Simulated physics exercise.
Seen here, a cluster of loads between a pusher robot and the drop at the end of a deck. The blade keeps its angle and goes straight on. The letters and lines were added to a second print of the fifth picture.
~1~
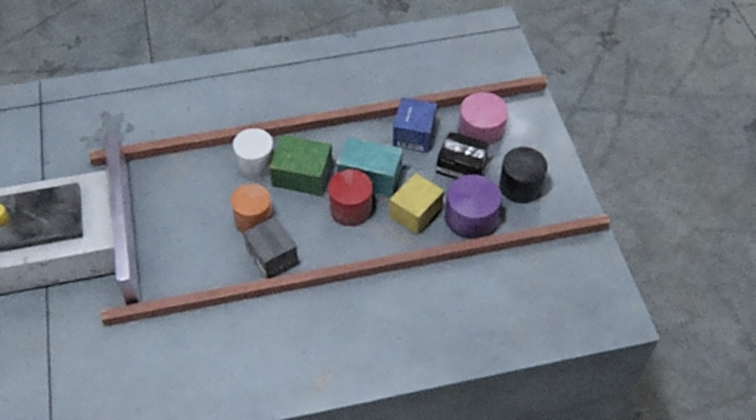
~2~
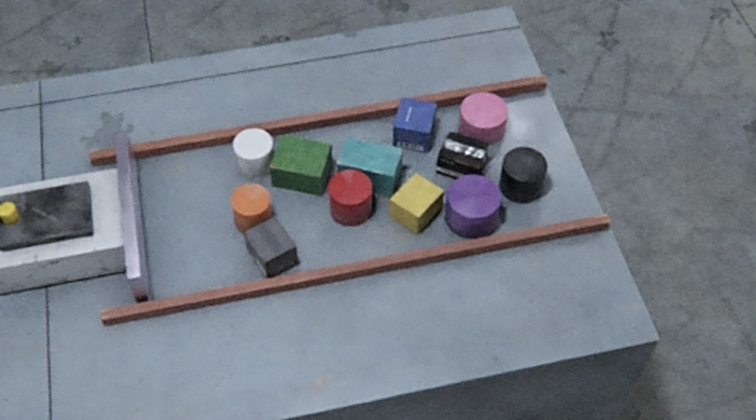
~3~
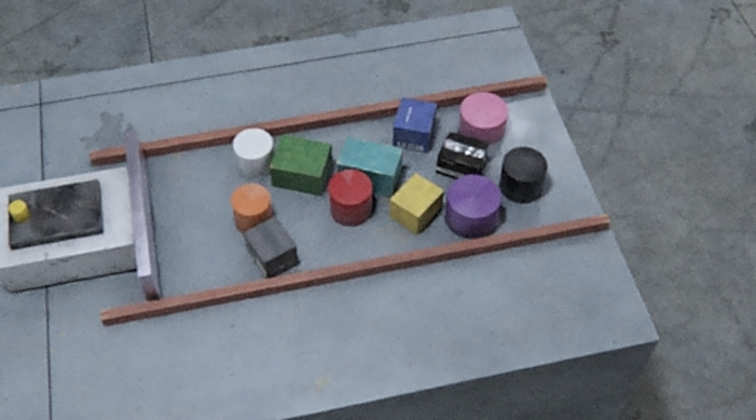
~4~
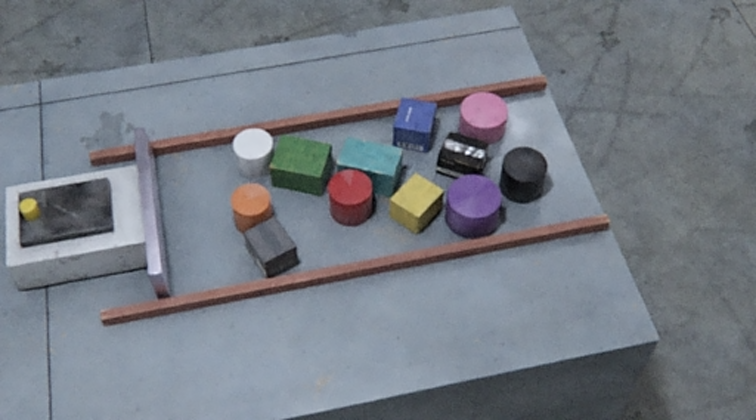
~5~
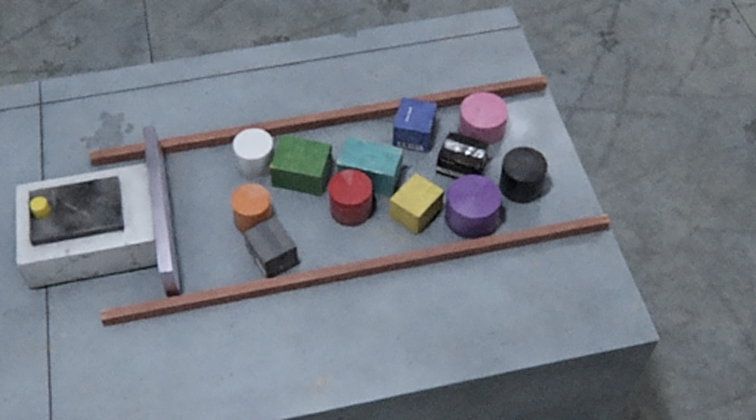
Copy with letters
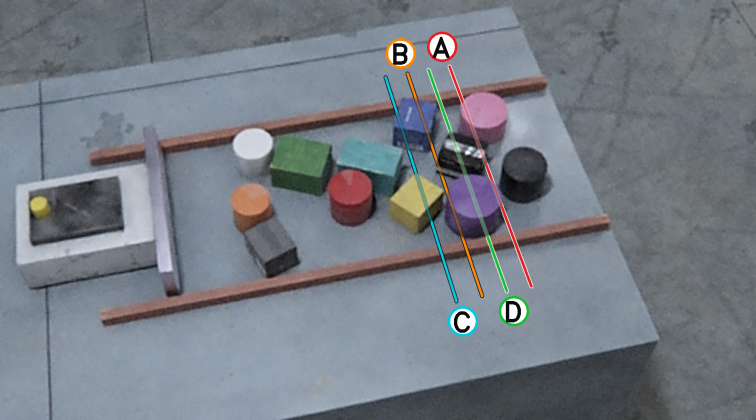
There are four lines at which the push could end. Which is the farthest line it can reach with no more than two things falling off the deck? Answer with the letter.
It can go as far as D.
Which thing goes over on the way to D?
The black canister goes over.
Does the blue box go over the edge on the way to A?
No.
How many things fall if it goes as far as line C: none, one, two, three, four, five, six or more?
The count is none.
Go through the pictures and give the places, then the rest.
In the first frame, black canister (523, 175); orange canister (252, 211); green crate (302, 165).
In the second frame, robot (52, 213); white canister (254, 154).
In the third frame, robot (62, 212); pink canister (483, 119).
In the fourth frame, robot (73, 210); grey parcel (271, 249).
In the fifth frame, robot (83, 208); black parcel (462, 158); blue box (415, 125); yellow crate (417, 204).
On the marked copy, A at (487, 167); B at (442, 175); C at (418, 180); D at (464, 171).
With D. Early on, robot (199, 187); white canister (287, 138); grey parcel (309, 245).
Further on, robot (311, 168); pink canister (488, 112); black parcel (482, 143).
At the end, robot (395, 153); black canister over the edge; black parcel (571, 132); one fallen.
As for the rest, A drops four; B is within the limit but short; C is within the limit but short.
